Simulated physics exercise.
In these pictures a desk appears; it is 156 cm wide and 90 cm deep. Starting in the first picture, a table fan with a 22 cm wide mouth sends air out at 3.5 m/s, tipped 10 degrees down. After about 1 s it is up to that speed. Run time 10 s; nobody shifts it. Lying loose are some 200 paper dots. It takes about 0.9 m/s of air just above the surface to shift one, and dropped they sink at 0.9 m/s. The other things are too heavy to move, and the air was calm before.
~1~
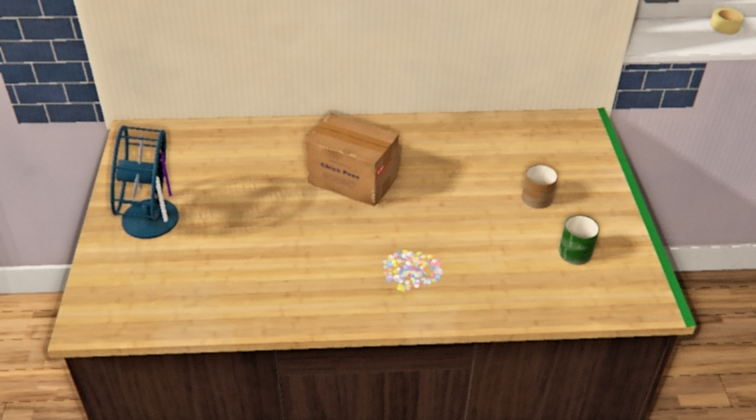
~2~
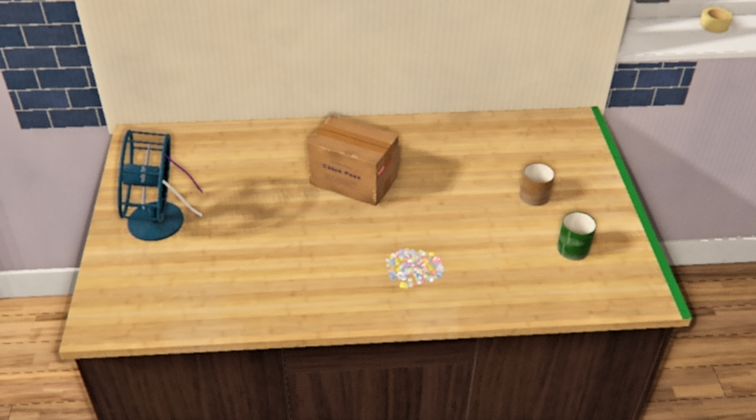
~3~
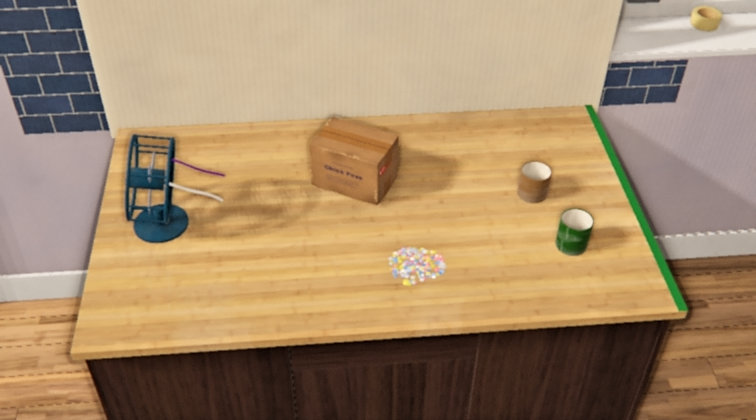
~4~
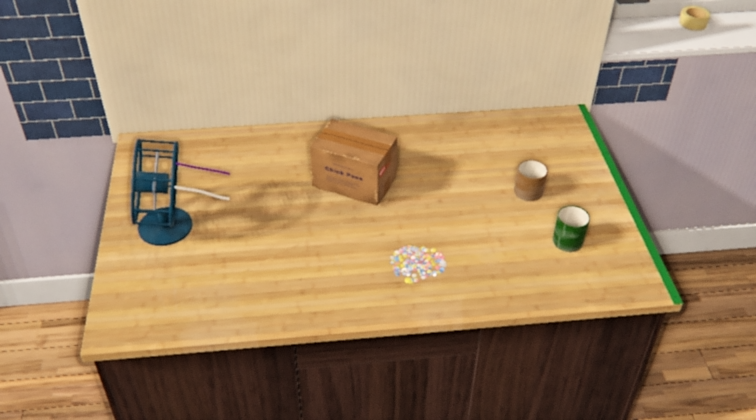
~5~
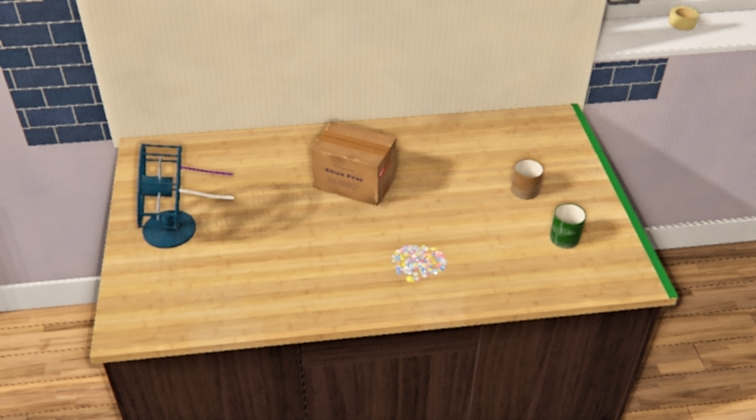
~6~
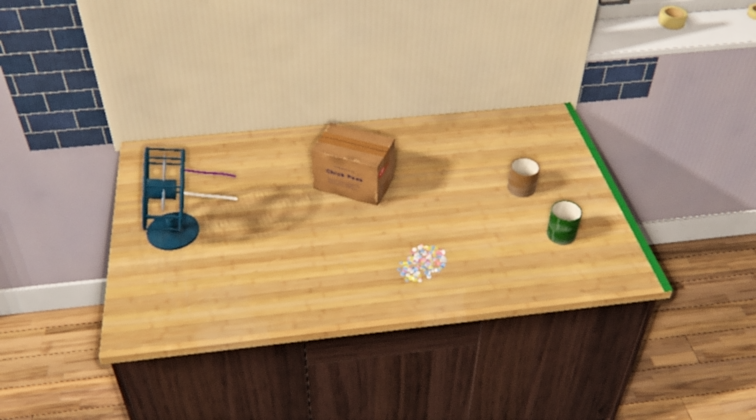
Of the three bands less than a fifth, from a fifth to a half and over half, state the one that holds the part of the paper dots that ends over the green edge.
The band is less than a fifth.
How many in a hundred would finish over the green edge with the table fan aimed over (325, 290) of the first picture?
With that aim, I'd expect around 60 in a hundred.
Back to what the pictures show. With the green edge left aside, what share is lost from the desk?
I would say close to 100 %.
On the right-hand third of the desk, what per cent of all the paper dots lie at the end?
Near 0 %.
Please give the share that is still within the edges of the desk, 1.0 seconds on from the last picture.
Some 0 percent are still there.
Then, 1.0 s after the last picture, 1 % are over the green edge; 100 % have settled or left.
Then, 2.2 s after the last picture, 1 % are over the green edge; 100 % have settled or left.
Then, 4.6 s after the last picture, 1 % are over the green edge; 100 % have settled or left.
Then, 9.1 s after the last picture, at the end, 1 % are over the green edge.
